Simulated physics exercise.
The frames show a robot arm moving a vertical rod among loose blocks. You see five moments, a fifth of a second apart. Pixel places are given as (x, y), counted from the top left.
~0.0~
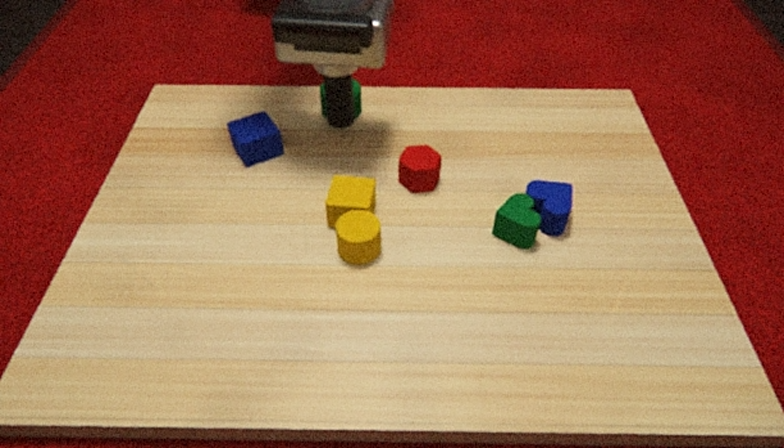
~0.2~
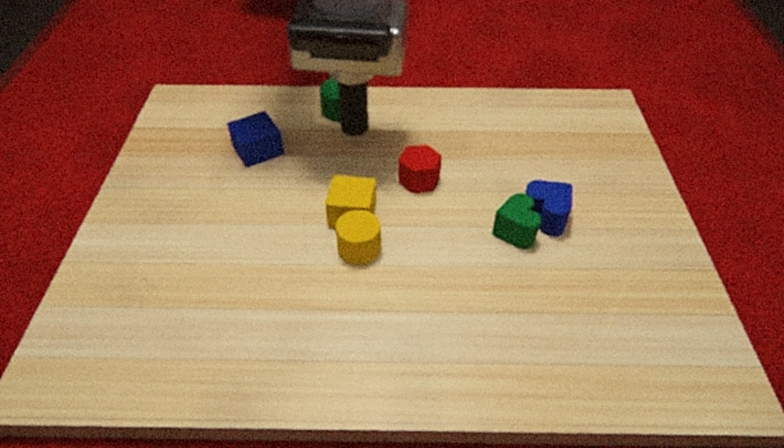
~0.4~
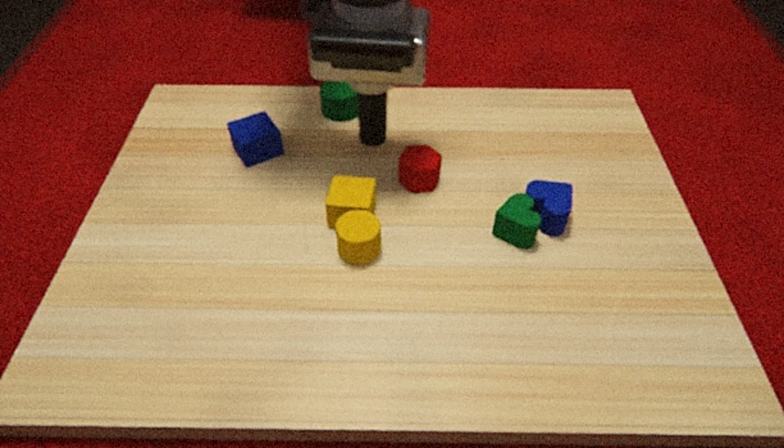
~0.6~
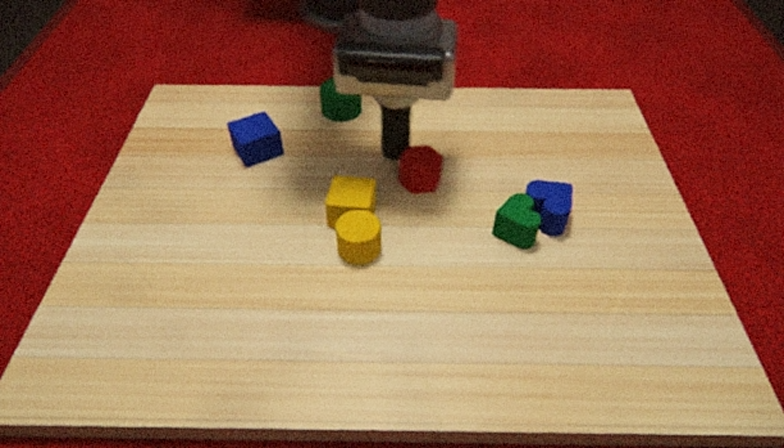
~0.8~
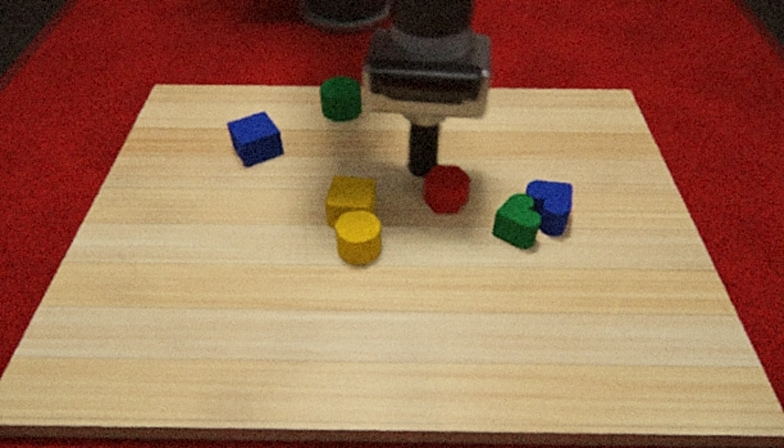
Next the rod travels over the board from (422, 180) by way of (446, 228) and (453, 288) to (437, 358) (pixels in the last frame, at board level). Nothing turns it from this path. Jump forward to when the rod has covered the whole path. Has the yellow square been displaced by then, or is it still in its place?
Right where it was.
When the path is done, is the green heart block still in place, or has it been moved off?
The block in question is displaced by the end.
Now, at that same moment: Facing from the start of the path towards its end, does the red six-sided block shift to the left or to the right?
It's set to shift left.
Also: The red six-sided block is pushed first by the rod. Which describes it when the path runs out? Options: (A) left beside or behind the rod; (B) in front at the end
Option A.
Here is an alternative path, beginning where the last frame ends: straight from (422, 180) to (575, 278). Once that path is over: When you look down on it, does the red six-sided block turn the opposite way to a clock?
I'd say no.
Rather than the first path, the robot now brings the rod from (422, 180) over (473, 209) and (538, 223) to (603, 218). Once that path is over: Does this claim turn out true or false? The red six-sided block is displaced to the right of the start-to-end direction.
Verdict: True.
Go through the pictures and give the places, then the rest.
Lower end of the rod (341, 121), tops of blocks, yellow square (351, 190), red six-sided block (420, 157), green heart block (520, 209), in the first picture.
Rod (355, 128), blocks as before, in the second picture.
Rod (373, 138), blocks as before, in the third picture.
Rod (396, 151), blocks as before, in the fourth picture.
Rod (423, 168), yellow square (351, 190), red six-sided block (448, 177), green heart block (520, 209), in the fifth picture.
On the path given first. One third of the way, rod (448, 218); red six-sided block (488, 219), turned 40° anticlockwise; green heart block (530, 211), turned 25° anticlockwise.
Two thirds of the way, rod (455, 277); red six-sided block (497, 234), turned 85° anticlockwise; green heart block (533, 213), turned 35° anticlockwise.
At the end, rod (439, 347); yellow square not moved; red six-sided block (497, 234), turned 85° anticlockwise; green heart block (533, 213), turned 35° anticlockwise.
